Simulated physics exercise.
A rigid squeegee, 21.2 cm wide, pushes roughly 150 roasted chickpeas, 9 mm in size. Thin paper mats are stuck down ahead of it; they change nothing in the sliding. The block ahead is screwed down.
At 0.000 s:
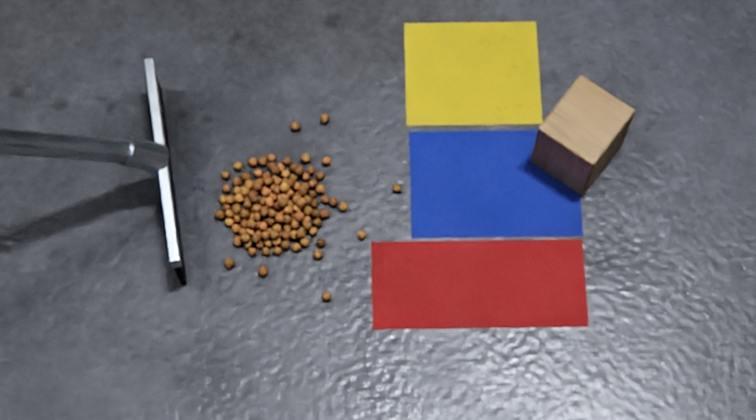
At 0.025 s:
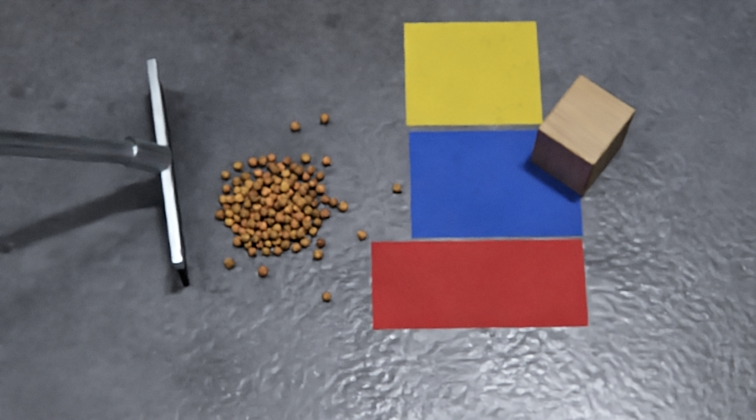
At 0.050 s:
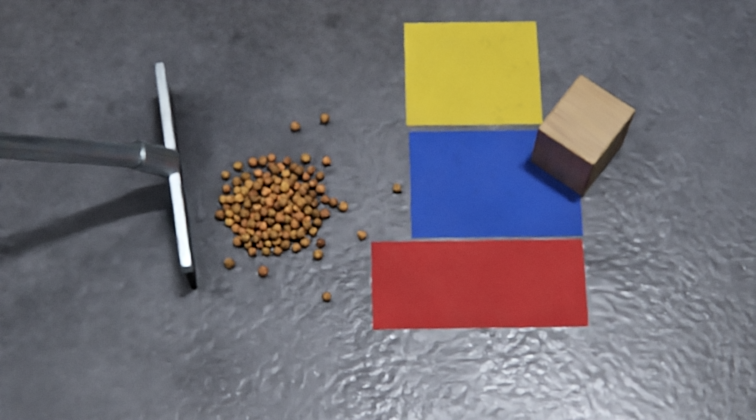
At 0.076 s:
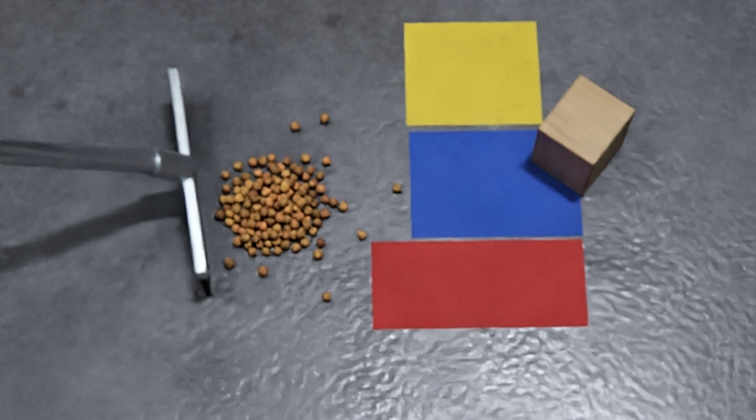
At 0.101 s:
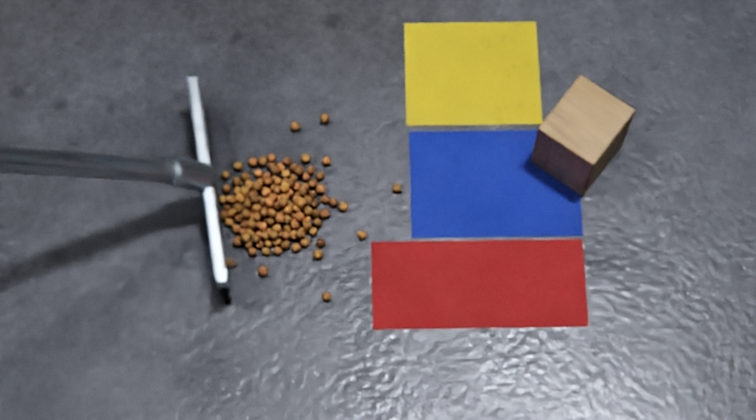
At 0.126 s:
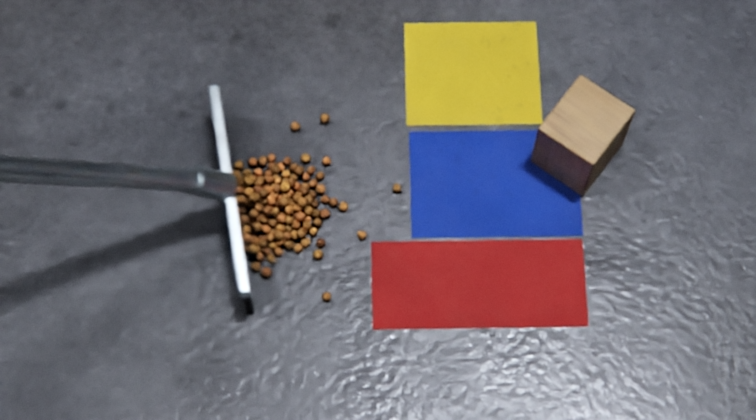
We see a squeegee on a grey surface slide right and slightly towards the viewer, reaching a pile of small round chickpeas and pushing its left edge inward, while yellow, blue and red mats and a wooden block stay still.
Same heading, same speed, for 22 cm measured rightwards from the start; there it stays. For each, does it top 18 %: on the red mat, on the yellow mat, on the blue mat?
On the red mat: Over; on the yellow mat: Under; on the blue mat: Over.
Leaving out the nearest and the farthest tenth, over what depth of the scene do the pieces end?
Some 22 cm.
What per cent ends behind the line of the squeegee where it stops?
Some 5 per cent.
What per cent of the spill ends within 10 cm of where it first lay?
Roughly 5 per cent.
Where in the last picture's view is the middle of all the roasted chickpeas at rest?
Near (474, 218).
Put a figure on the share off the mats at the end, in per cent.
About 25 per cent.
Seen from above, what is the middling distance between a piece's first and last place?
About 20 cm.
After 0.28 s, squeegee 21 cm from its start, spill 19 cm wide; red mat 30 %, off the mats 70 %.
After 0.43 s, squeegee 24 cm from its start, spill 23 cm wide; red mat 35 %, blue mat 40 %, off the mats 25 %.
Then, at 0.56 s, squeegee 24 cm from its start, spill 26 cm wide; red mat 30 %, blue mat 40 %, yellow mat 5 %, off the mats 25 %.
In the end, at 1.1 s, red mat 25 %, blue mat 40 %, yellow mat 10 %, off the mats 25 %.
